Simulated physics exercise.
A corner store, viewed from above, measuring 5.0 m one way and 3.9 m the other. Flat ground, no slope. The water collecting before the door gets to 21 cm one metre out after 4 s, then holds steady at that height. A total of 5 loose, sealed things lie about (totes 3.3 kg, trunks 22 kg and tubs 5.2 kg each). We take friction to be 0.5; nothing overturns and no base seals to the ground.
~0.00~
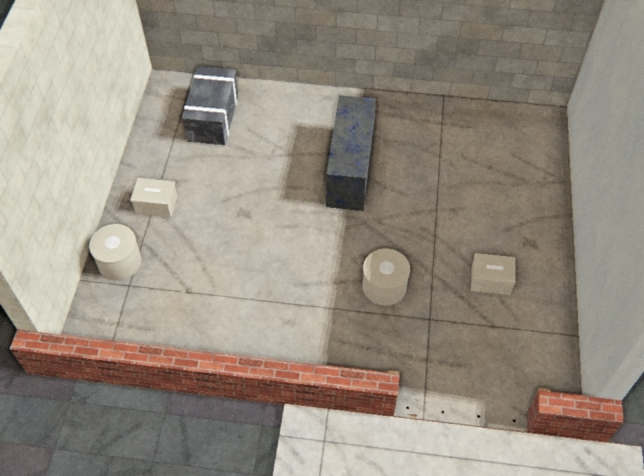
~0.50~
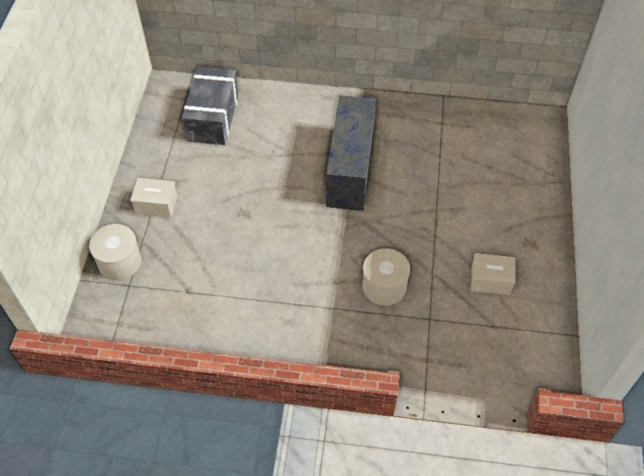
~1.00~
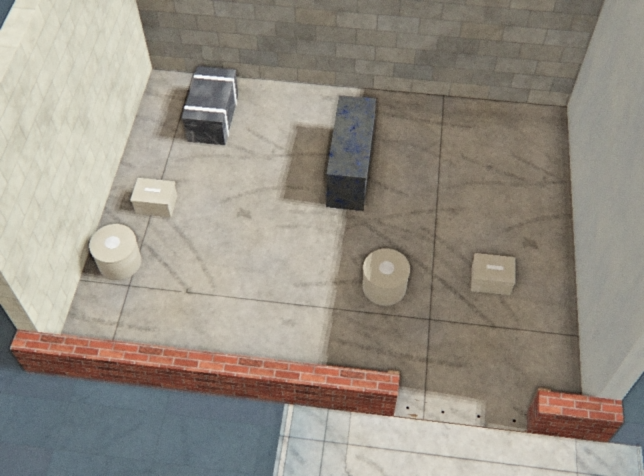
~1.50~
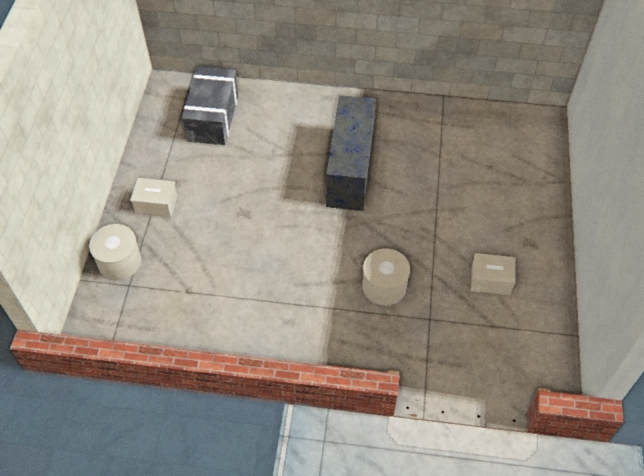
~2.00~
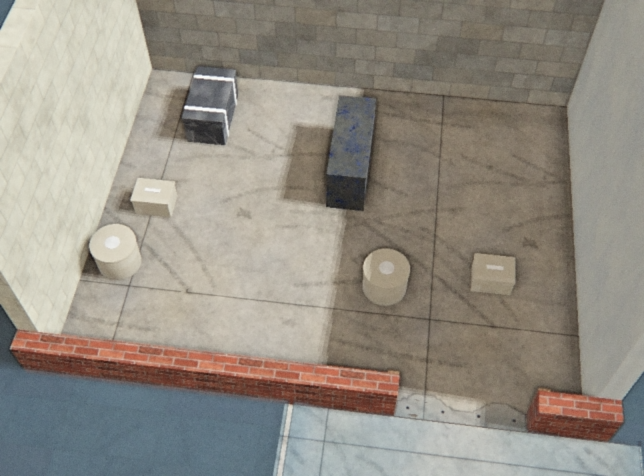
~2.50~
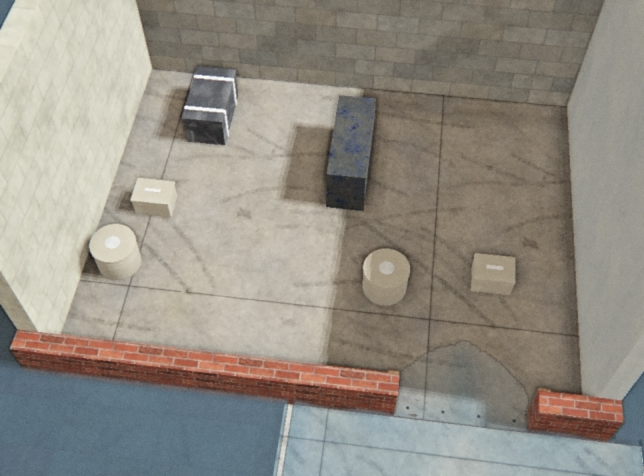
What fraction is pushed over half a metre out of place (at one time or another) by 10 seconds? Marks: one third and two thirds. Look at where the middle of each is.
Between one and two thirds.
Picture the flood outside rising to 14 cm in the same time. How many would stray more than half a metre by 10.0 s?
In that case 2 of them.
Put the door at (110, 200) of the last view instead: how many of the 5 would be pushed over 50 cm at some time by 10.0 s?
So the tally would be 3.
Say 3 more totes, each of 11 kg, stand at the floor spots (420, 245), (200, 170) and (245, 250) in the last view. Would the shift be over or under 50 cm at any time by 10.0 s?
So the first ends up past the threshold, the second below the threshold, the third below the threshold.
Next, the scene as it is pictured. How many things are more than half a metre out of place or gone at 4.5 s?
That would be 1.
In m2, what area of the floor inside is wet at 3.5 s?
2.5 m2.
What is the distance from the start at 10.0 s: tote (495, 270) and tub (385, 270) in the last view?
In turn: 250 cm, 200 cm.
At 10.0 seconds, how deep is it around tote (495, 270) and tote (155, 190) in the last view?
Roughly 10 and 3 cm.
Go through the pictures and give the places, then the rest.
The first frame shows a tote at (495, 268) rests on the ground; a trunk at (209, 94) rests on the ground; 0.0 m2 under water; 0 of 5 have shifted.
The second frame shows a tote at (495, 268), on the bottom; a trunk at (209, 94) rests on the ground; water covers 0.0 m2; 0 of 5 have shifted.
The third frame shows a tote at (495, 268), on the bottom; a trunk at (209, 94) rests on the ground; water covers 0.0 m2; 0 of 5 have shifted.
The fourth frame shows a tote at (495, 268) rests on the ground; a trunk at (209, 94), on the bottom; 0.0 m2 under water; 0 of 5 have shifted.
The fifth frame shows a tote at (495, 268) rests on the ground; a trunk at (209, 94) rests on the ground; 0.0 m2 under water; 0 of 5 have shifted.
The sixth frame shows a tote at (495, 268), on the bottom; a trunk at (209, 94) rests on the ground; 0.5 m2 under water; 0 of 5 have shifted.
After 3.5 s 0 of 5 are over 50 cm from their spots; 0 afloat.
After 4.5 s 1 of 5 are over 50 cm from their spots; 0 afloat.
After 7.0 s 2 of 5 are over 50 cm from their spots; 1 afloat.
After 10.0 s 2 of 5 are over 50 cm from their spots, and 2 have been at some point; 3 afloat.
